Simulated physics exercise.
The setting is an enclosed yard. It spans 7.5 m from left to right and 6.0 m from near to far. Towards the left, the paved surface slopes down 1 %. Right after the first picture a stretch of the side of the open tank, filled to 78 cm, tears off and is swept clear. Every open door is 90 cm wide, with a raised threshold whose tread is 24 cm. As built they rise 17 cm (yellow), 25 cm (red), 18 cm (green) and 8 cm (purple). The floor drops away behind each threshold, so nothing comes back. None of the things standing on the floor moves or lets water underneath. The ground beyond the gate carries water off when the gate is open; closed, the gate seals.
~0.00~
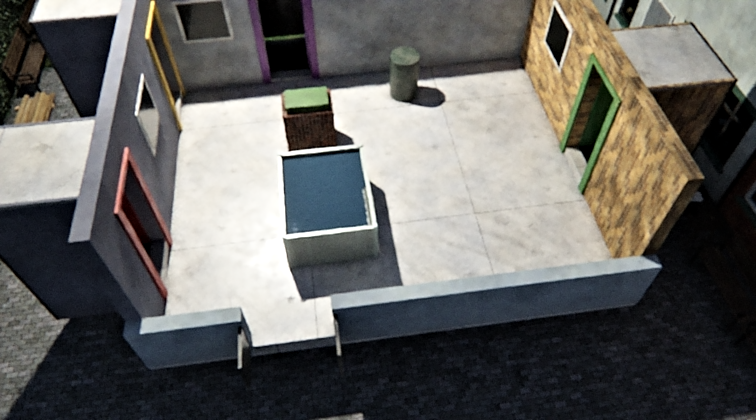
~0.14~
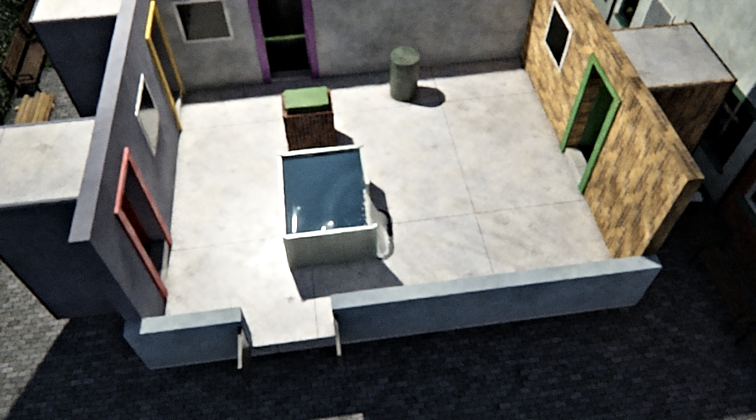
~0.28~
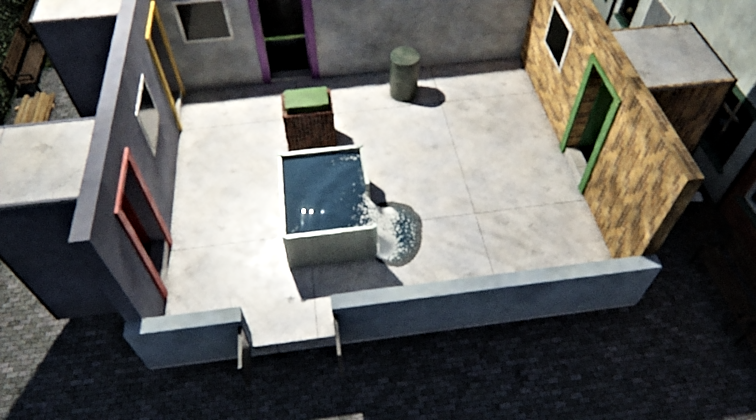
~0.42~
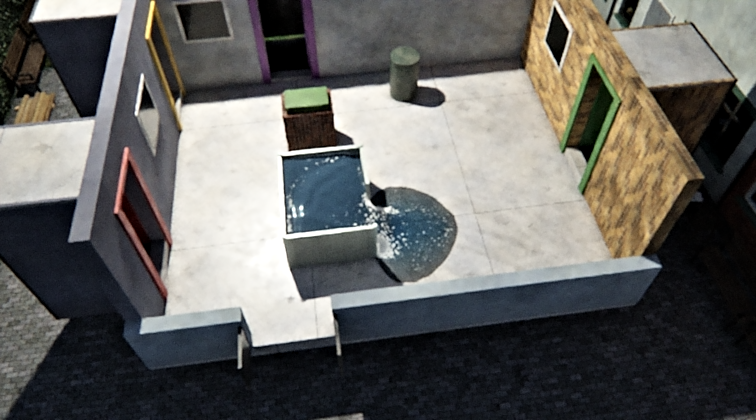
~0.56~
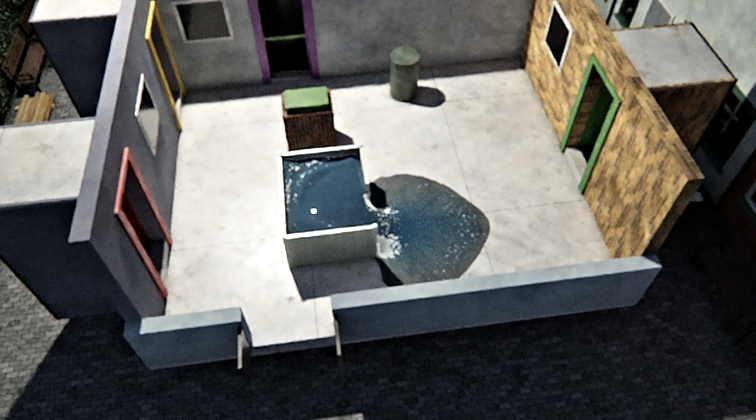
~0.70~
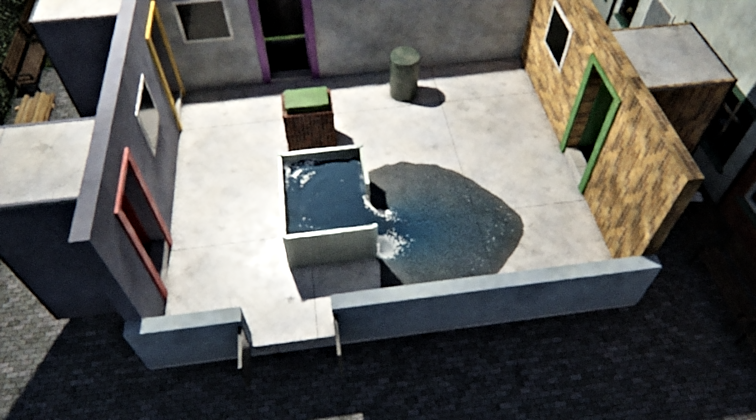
A walled yard with a pale paved floor is seen from high above, its open side edged by a low blue-grey wall with a gap. An open tank of dark water stands mid-floor before a green-topped brick block, with a red door and yellow door left, purple behind, green right. The tank's right side opens and water pours out, spreading rightward in a widening pool.
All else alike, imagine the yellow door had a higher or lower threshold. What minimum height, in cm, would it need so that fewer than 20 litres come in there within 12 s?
About 7.5 cm.
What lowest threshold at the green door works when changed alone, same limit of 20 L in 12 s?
The green one would have to be about 14.0 cm high.
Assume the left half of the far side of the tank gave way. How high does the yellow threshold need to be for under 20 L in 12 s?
Estimate: Near 18 cm.
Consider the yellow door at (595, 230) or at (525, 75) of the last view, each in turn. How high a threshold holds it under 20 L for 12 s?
About 20 and 8.0 cm.
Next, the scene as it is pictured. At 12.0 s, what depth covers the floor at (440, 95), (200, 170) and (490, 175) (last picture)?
In that order: 7, 7 and 4 cm.
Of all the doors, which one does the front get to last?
Door: Red.
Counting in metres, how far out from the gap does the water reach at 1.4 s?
Front distance: Approx. 4.2 m.
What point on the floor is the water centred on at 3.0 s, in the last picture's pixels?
I'd put it close to (448, 213).
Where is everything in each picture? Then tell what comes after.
In the first frame, the open tank at (325, 192) is whole and still, 78 cm deep; the yellow door at (168, 73) is dry.
In the second frame, the front is at (389, 225), 0.4 m from the gap at (370, 223); 0.2 m2 of floor is wet, 78 cm left at the back.
In the third frame, the front is at (417, 230), 0.8 m from the gap at (370, 226); 0.8 m2 of floor is wet, 78 cm left at the back.
In the fourth frame, the front is at (453, 234), 1.4 m from the gap at (370, 226); 2.1 m2 of floor is wet, 70 cm left at the back.
In the fifth frame, the gap is at (370, 226), the front 2.0 m out at (485, 227); the back of the open tank holds 66 cm.
In the sixth frame, the gap is at (370, 226), the front 2.6 m out at (518, 223); the back of the open tank holds 66 cm; the yellow door at (168, 73), 5.1 m from the gap, is still 4.4 m from the nearest water.
After 1.4 s water covers 30 % of the floor, deepest (38 cm) near (378, 241); it has not reached the yellow door.
After 3.0 s water covers 35 % of the floor, deepest (30 cm) near (558, 272); it has not reached the yellow door.
After 12.0 s water covers 95 % of the floor, deepest (10 cm) near (170, 258); 8 cm at the yellow door, 0 litres in over its 17 cm threshold.
At the yellow door as built, the water arrived by 7.5 s and peaked near 11 cm at 9.4 s.
Run again over the same 12 s with other heights there, 29 litres in over 6.5 cm, 6 litres over 9 cm. The limit of 20 litres is kept from about 7.5 cm up.
